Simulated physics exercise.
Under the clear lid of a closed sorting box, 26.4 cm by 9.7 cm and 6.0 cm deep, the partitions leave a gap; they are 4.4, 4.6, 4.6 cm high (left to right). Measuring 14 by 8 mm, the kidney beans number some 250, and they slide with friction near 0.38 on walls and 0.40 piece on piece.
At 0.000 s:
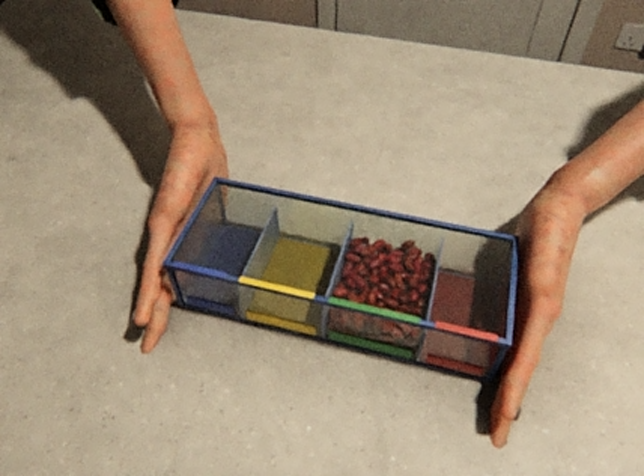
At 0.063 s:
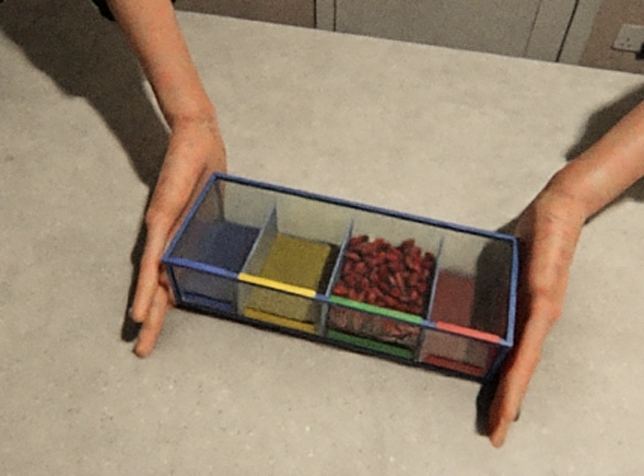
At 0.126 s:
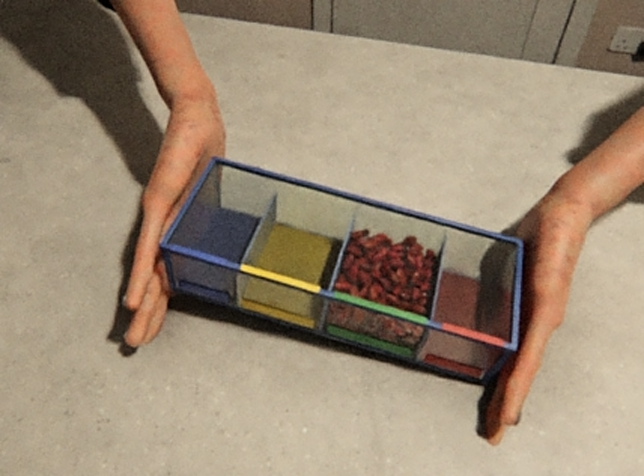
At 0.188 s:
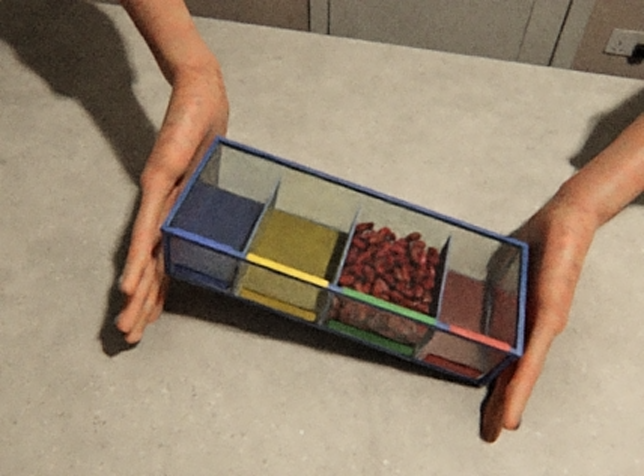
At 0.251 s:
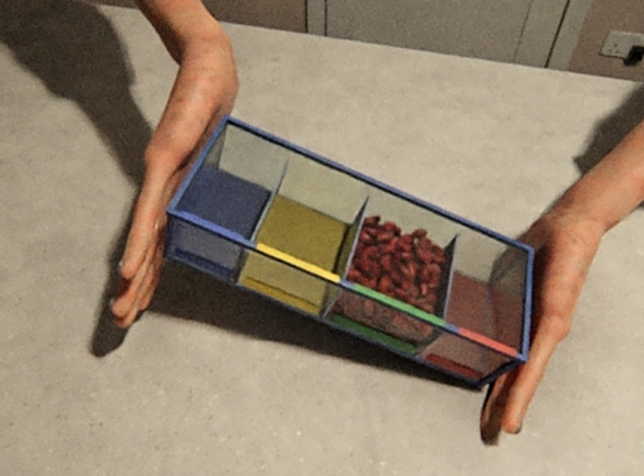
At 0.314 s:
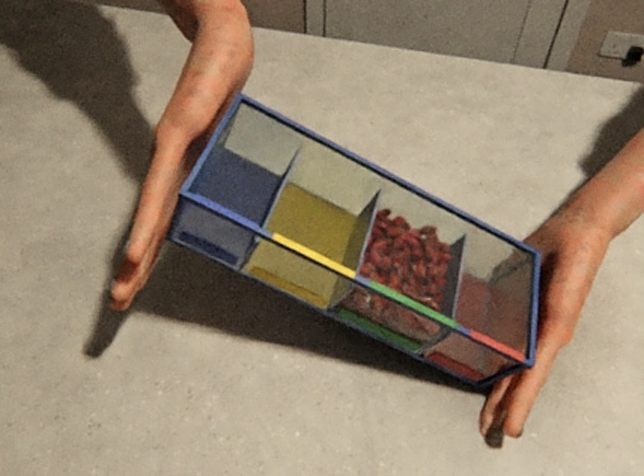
The clip shows two hands holding a clear box with blue, yellow, green and red sections, dark red beans in the green one, then raising its left end so the box slants down to the right.
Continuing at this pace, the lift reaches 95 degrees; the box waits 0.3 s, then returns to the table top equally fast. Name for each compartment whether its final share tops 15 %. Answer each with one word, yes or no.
Red: No. Blue: No. Green: Yes. Yellow: No.
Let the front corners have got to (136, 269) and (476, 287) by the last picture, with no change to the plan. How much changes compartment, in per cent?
I'd put it at about 10 per cent.
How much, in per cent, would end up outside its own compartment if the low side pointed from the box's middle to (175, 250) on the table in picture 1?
My best guess is some 5 per cent.
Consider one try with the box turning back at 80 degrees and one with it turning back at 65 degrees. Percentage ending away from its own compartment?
About 10 and 10 per cent.
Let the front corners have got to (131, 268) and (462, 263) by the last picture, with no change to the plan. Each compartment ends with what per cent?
Red 0 %; blue 5 %; green 95 %; yellow 0 %.
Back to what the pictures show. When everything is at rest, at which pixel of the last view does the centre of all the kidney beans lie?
Near (388, 306).
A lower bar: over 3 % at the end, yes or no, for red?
For red, the answer is affirmative.
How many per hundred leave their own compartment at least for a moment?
Close to 10 in a hundred.
After 1.32 s, tilt 95 degrees; red 10 %, green 90 %.
After 1.99 s, tilt 47 degrees; red 10 %, green 90 %.
After 2.70 s, tilt 0 degrees; red 10 %, green 90 %.
At rest (3.2 s), red 10 %, blue 0 %, green 90 %, yellow 0 %.
